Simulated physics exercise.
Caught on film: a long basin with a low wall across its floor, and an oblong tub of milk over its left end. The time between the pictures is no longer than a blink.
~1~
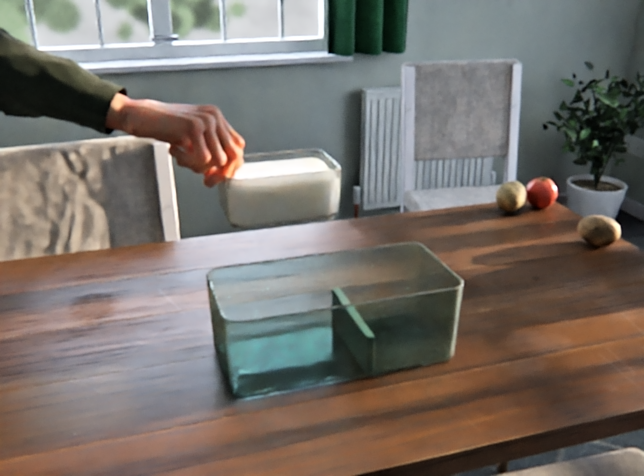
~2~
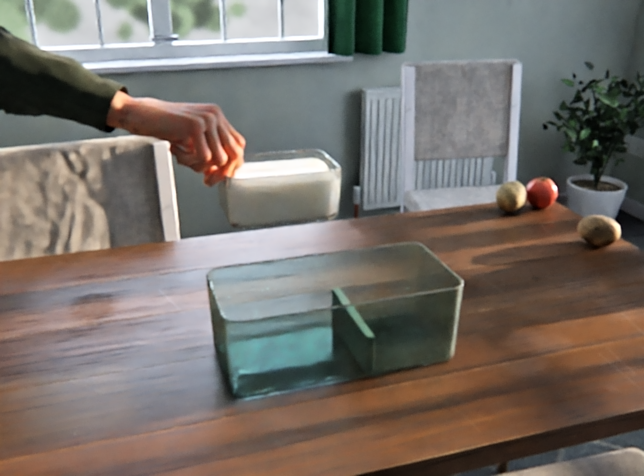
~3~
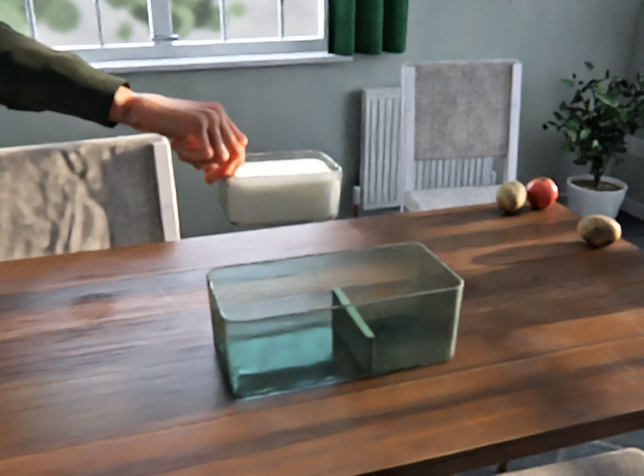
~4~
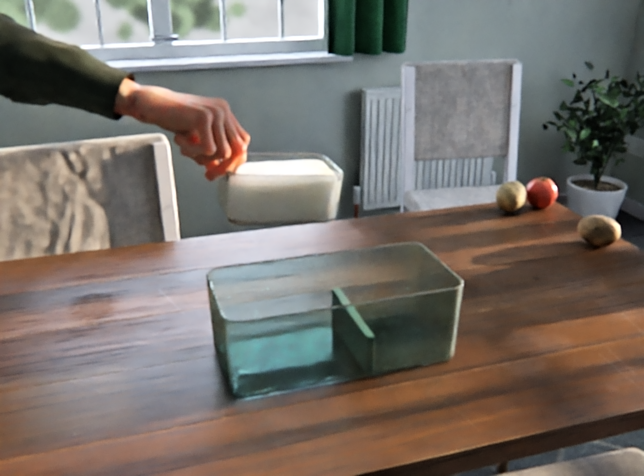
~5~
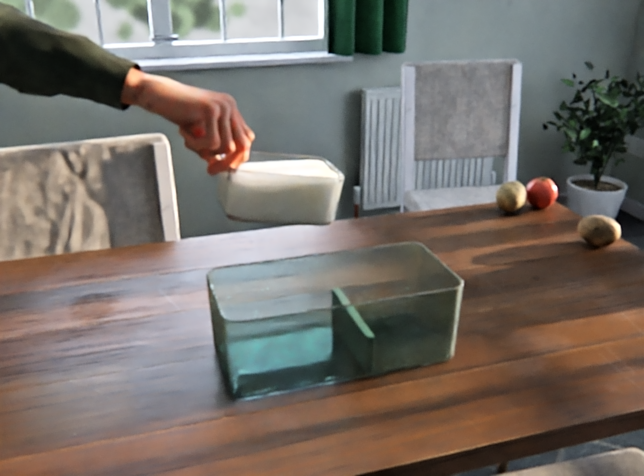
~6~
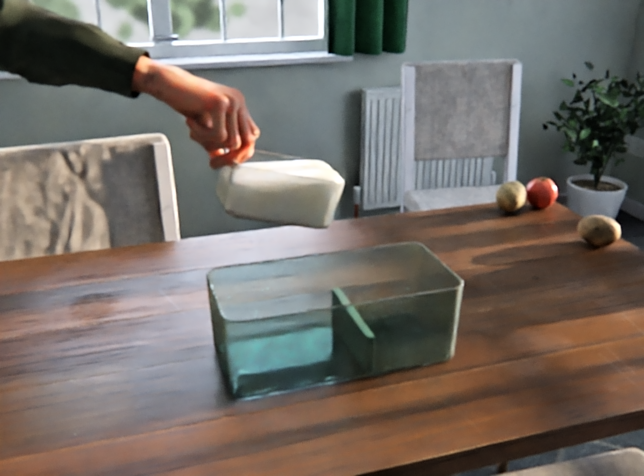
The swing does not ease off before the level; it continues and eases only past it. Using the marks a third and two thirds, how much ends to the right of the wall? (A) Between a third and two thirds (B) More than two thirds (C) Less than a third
More than two thirds (B).
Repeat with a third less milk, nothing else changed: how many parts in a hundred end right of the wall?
My estimate is about 65 percent.
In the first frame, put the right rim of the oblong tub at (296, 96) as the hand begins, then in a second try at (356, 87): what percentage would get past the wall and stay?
In order, roughly 65 percent and 85 percent.
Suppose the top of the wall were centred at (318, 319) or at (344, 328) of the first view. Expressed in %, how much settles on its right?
The first placement leaves close to 95 per cent, the second close to 75 per cent.
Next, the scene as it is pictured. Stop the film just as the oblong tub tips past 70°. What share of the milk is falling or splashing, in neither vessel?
Near 35 parts in a hundred.
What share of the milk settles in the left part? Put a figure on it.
25 in a hundred.
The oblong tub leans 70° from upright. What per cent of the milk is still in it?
Remaining share, estimated: 30 %.
A moment on, the tilt is 70° and 30 per cent is still to pour, 1 is left of the wall and 33 right of it.
Next, the tilt is 105° and 4 per cent is still to pour, 14 is left of the wall and 76 right of it.
Then the tilt is 113° and 0 per cent is still to pour, 23 is left of the wall and 76 right of it.
Later the tilt is 113° and 0 per cent is still to pour, 23 is left of the wall and 76 right of it.
In the end 23 per cent lies left of the wall, 76 right of it and 1 outside.
